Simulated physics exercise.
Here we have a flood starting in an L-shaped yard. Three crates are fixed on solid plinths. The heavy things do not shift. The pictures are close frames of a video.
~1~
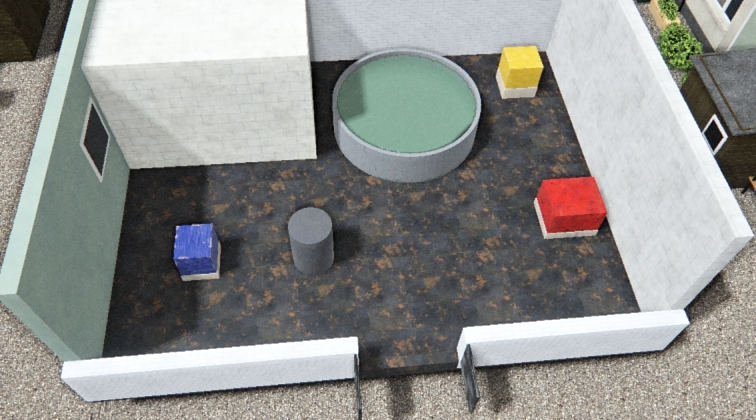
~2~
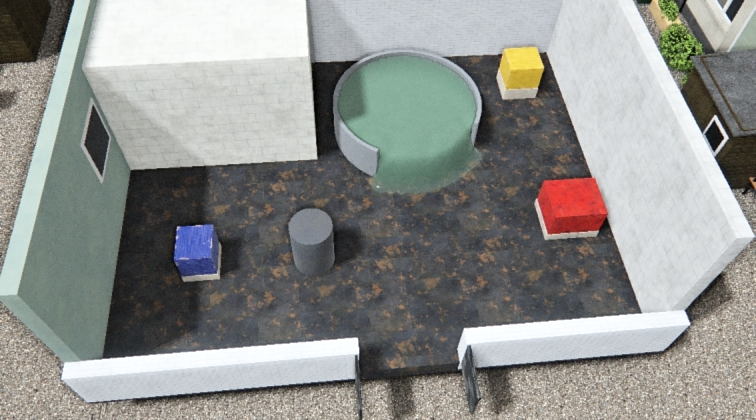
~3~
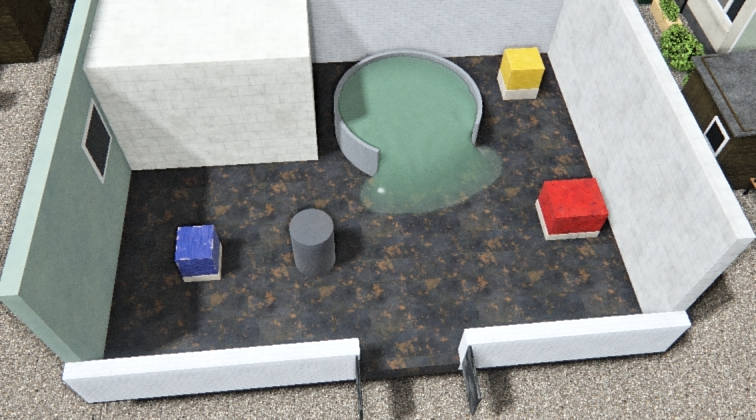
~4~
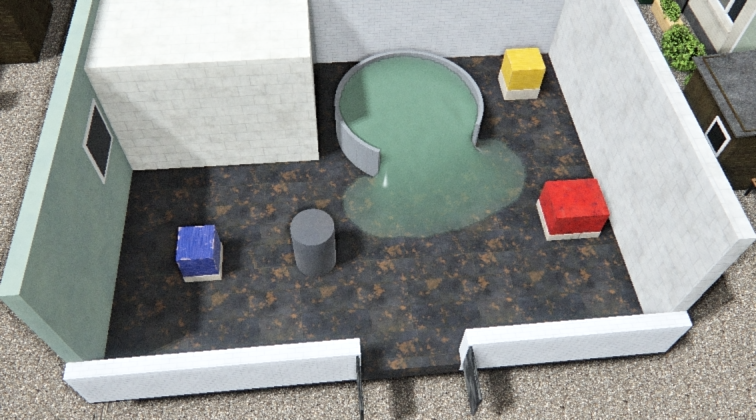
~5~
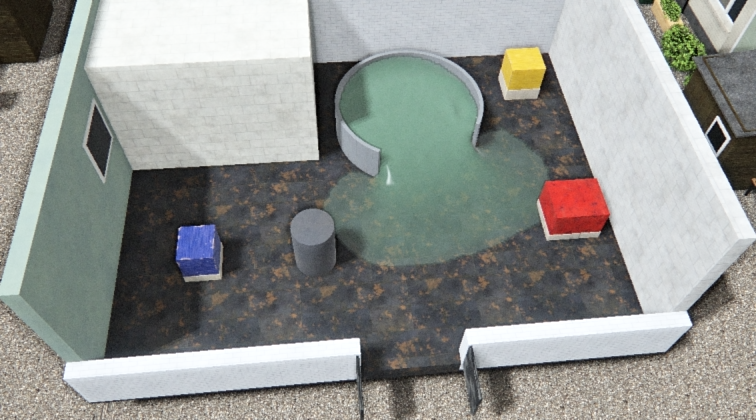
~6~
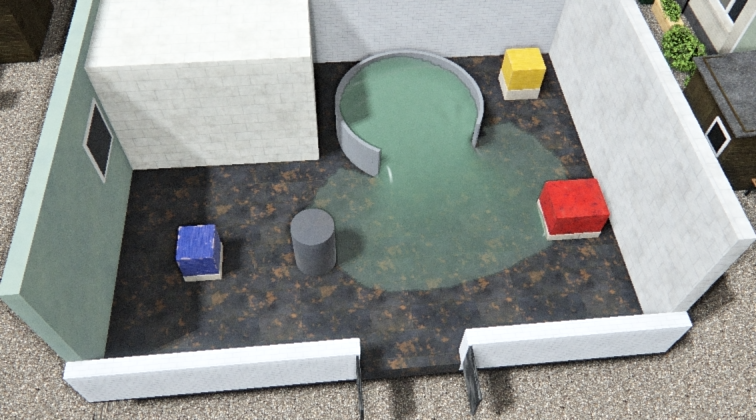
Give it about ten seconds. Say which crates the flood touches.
The blue crate keeps dry; the red crate is soaked; the yellow crate keeps dry.
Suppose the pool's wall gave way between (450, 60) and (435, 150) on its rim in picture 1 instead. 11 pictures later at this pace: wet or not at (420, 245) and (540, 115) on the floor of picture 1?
In that order: Not flooded, under water.
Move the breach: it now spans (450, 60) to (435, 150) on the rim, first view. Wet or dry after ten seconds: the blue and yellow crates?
My reading: The blue crate keeps dry, the yellow crate is topped.
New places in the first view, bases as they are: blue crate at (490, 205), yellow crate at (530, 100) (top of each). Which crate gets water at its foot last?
Last comes the yellow crate.
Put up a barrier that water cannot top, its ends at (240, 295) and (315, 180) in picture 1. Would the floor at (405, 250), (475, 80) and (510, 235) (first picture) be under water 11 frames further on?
As listed: Awash, not flooded, under water.
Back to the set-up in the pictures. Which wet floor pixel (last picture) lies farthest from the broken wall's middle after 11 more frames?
I would point to (222, 368).
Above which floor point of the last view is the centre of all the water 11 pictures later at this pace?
Close to (450, 198).
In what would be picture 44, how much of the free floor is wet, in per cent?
Close to 75 %.
A moment on, water covers 40 % of the floor; the blue crate not reached, the red crate water round its plinth, the yellow crate not reached.
Next, water covers 45 % of the floor; the blue crate water round its plinth, the red crate water round its plinth, the yellow crate not reached.
Then, water covers 60 % of the floor; the blue crate water round its plinth, the red crate water round its plinth, the yellow crate water round its plinth.
Later, water covers 75 % of the floor; the blue crate water round its plinth, the red crate water round its plinth, the yellow crate water round its plinth.
In the end, water covers 100 % of the floor; the blue crate stayed above the water, the red crate was topped, the yellow crate stayed above the water.
